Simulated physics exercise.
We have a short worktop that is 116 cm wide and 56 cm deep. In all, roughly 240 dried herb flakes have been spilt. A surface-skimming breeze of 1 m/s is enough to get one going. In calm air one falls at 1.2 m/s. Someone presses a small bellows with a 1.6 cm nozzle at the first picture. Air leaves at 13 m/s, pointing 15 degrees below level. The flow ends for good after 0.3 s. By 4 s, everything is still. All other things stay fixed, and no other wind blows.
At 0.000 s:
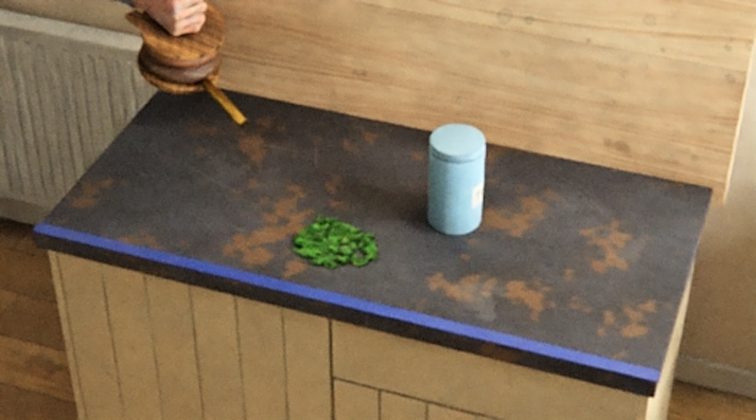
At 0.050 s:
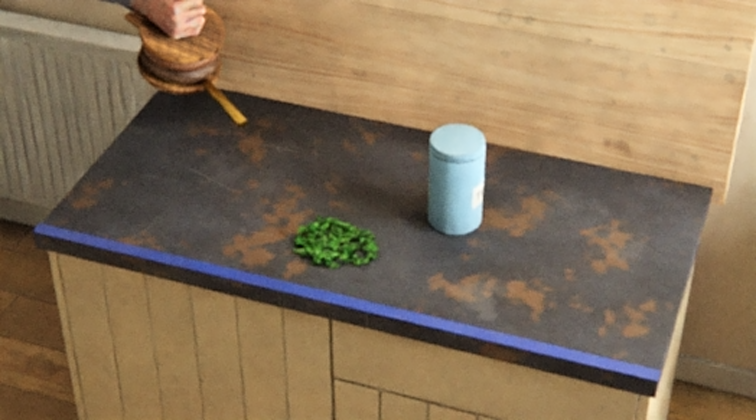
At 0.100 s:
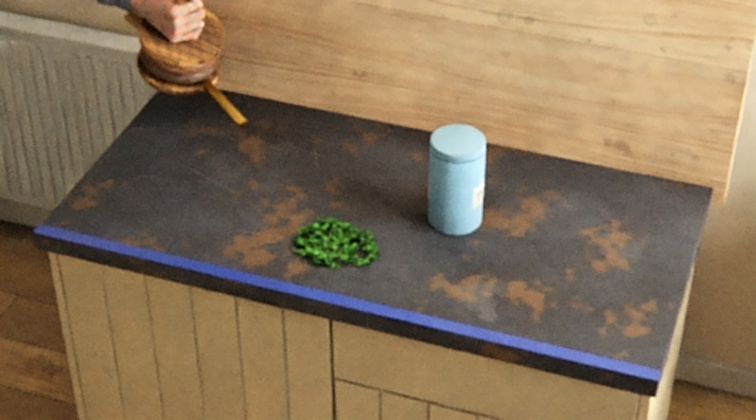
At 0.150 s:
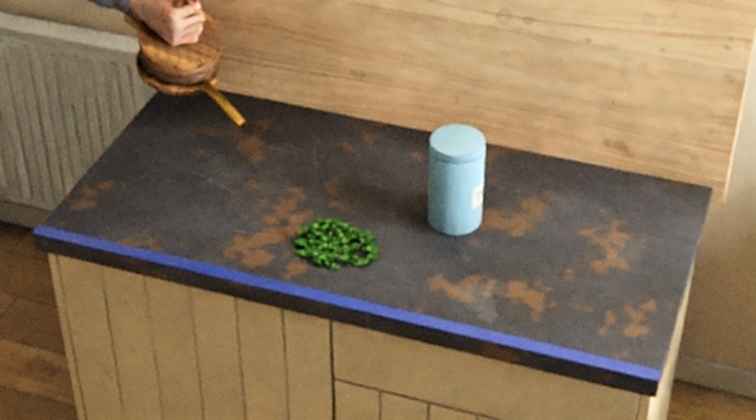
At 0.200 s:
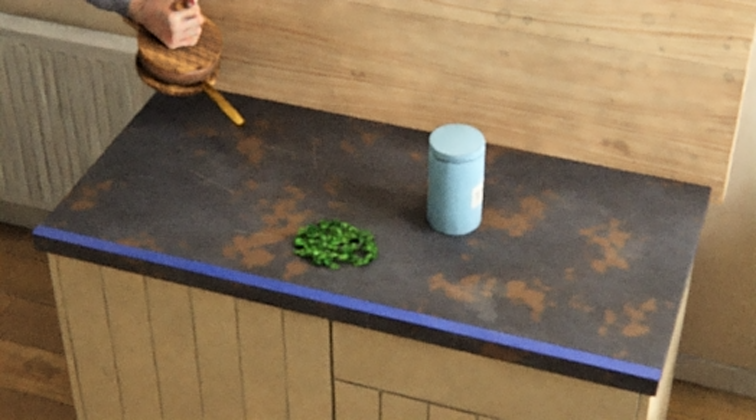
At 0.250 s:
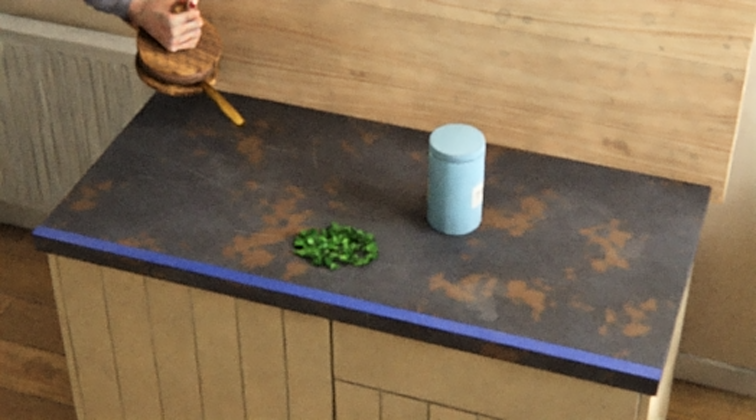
A hand at the upper left grips a small wooden bellows angled toward a dark, rust-mottled worktop with a blue front edge, shifting slightly, while the pile of green flakes barely changes and a light-blue jar stands still.
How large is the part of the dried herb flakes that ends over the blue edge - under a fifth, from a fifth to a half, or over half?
It goes past half.
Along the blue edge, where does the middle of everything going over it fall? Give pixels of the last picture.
I'd put my finger close to (397, 319).
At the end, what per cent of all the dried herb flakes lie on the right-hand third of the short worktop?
I'd estimate around 4 per cent.
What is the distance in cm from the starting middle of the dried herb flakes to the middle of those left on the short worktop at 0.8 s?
Roughly 35 centimetres.
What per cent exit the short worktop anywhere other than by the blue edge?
Around 0 % of them.
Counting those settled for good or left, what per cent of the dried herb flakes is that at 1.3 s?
My guess would be around 100 %.
After 0.8 s, 81 % are over the blue edge; the middle of those left on the top is near (501, 336); 42 % are gone or lie where they will stay.
After 1.3 s, 88 % are over the blue edge; 96 % are gone or lie where they will stay.
After 2.2 s, 88 % are over the blue edge; 100 % are gone or lie where they will stay.
After 4.0 s, at the end, 88 % are over the blue edge.
